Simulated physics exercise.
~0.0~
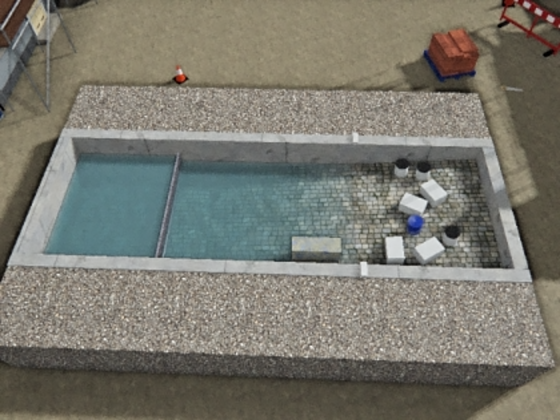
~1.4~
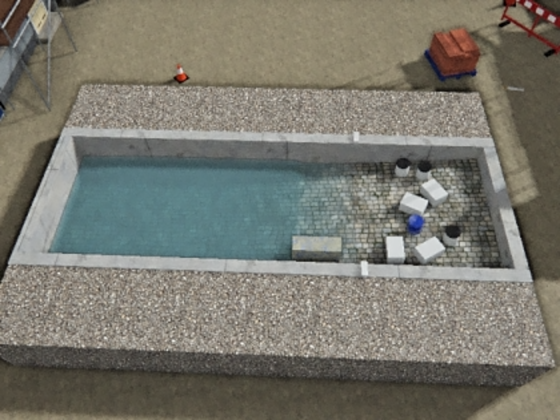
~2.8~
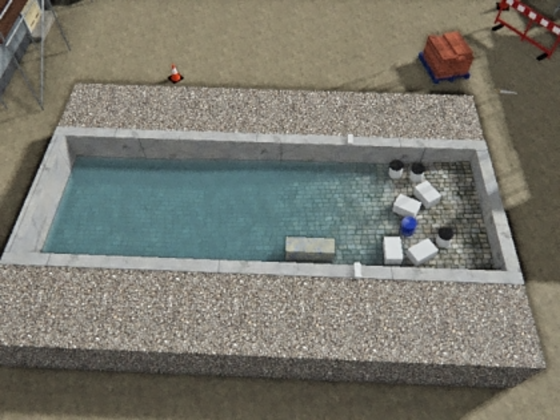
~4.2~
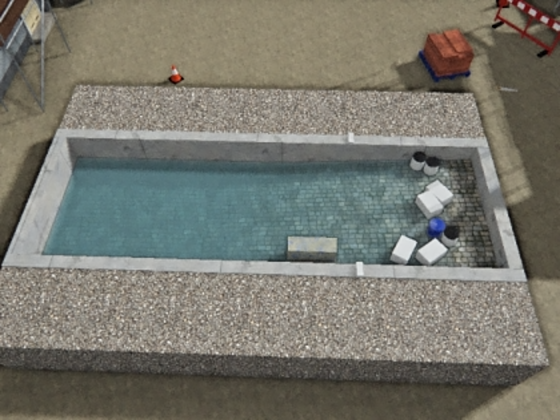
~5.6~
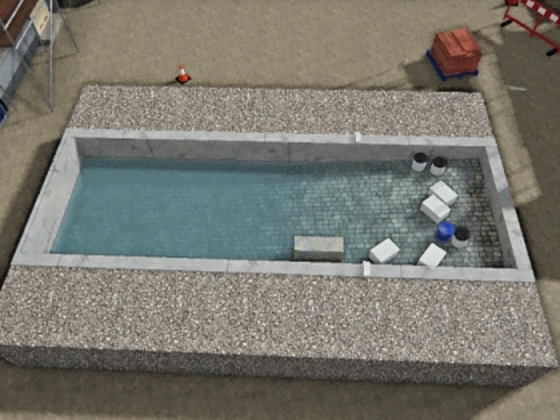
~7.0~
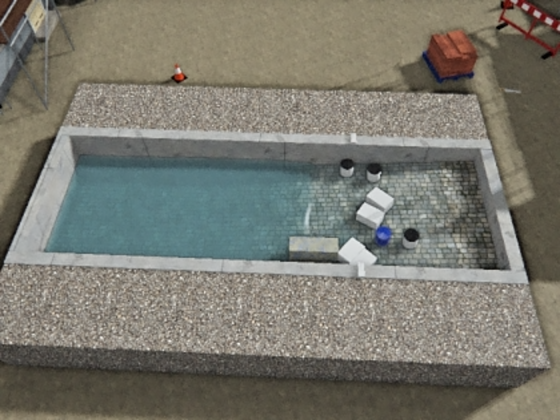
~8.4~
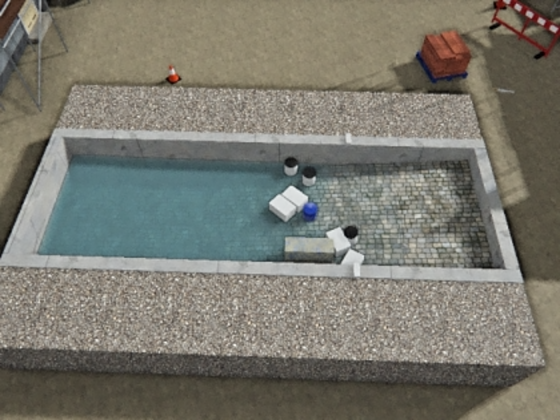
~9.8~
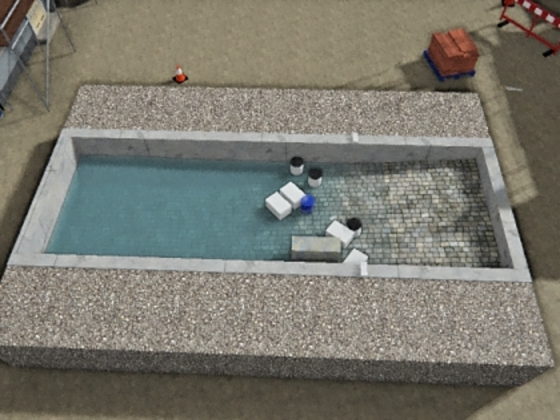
In a shallow stone basin, water spreads right, lifts crates and pails, and carries them left.
